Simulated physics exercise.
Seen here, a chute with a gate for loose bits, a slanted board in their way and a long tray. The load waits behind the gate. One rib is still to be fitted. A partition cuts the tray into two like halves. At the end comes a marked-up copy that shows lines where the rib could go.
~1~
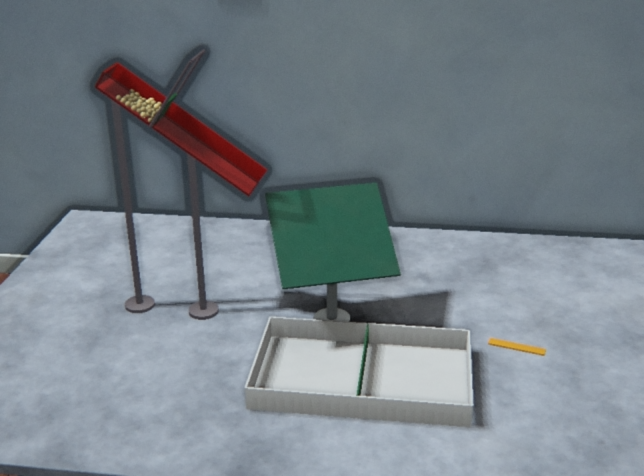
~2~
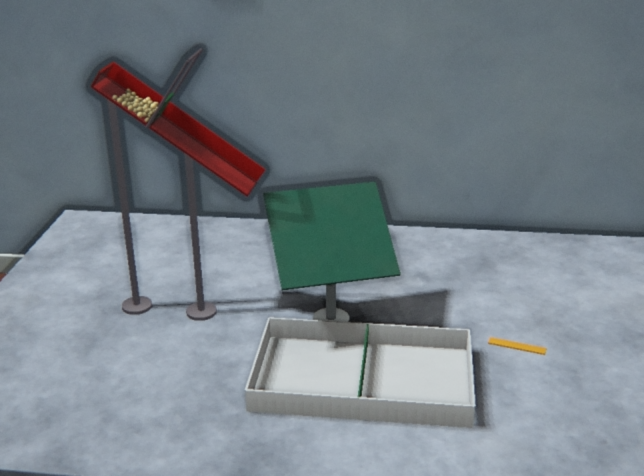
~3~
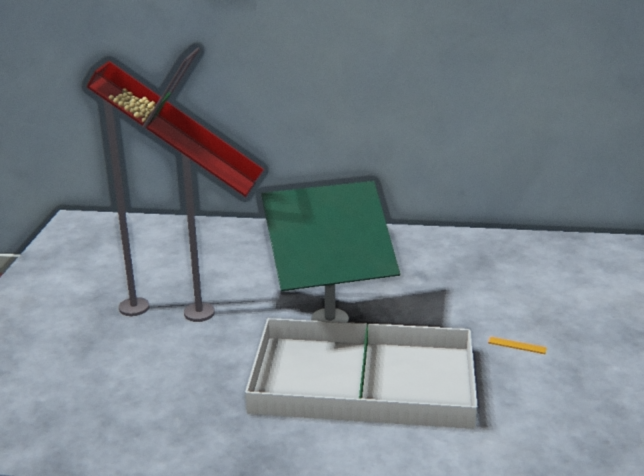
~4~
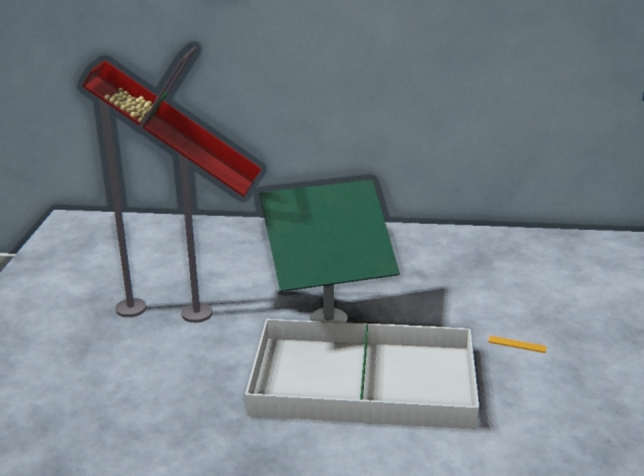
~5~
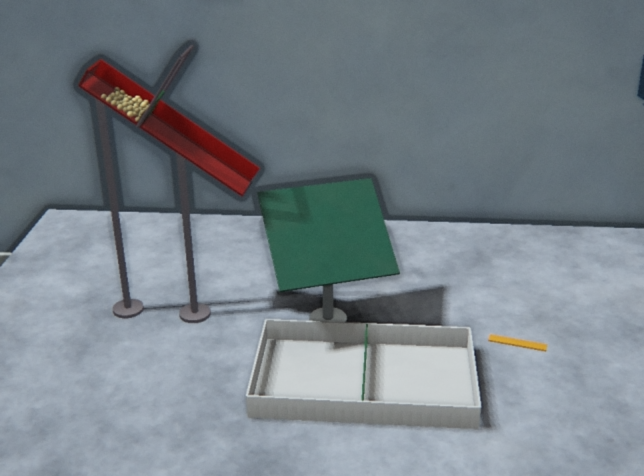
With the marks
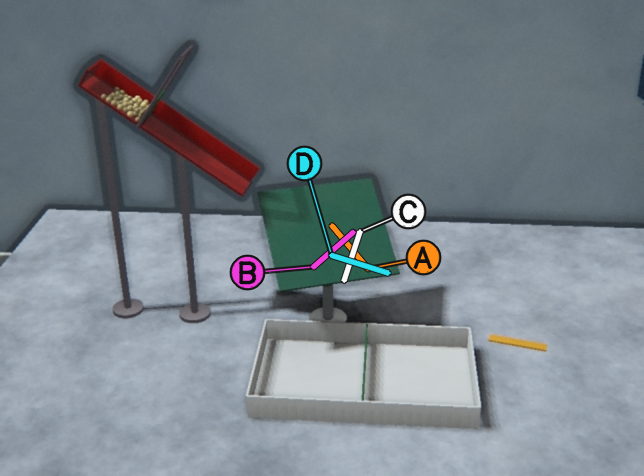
Pale beans resting behind a gate in a tilted red chute above a green board and divided tray, the view shifting slightly.
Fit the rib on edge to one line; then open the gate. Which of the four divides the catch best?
It is D.
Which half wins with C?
More lands on the left.
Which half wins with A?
The right half.
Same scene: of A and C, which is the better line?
A.
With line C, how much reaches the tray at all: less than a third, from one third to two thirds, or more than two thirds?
It is more than two thirds.
On the marked copy, line A from (332, 225) to (368, 268); line B from (353, 232) to (313, 266); line C from (359, 231) to (344, 280); line D from (331, 255) to (388, 273).
For line A, of what is caught, about a quarter in the left half, most in the right.
For line B, of what is caught, most in the left half, a small part in the right.
For line C, of what is caught, nearly all in the left half, a small part in the right.
For line D, of what is caught, about half in the left half, about half in the right.
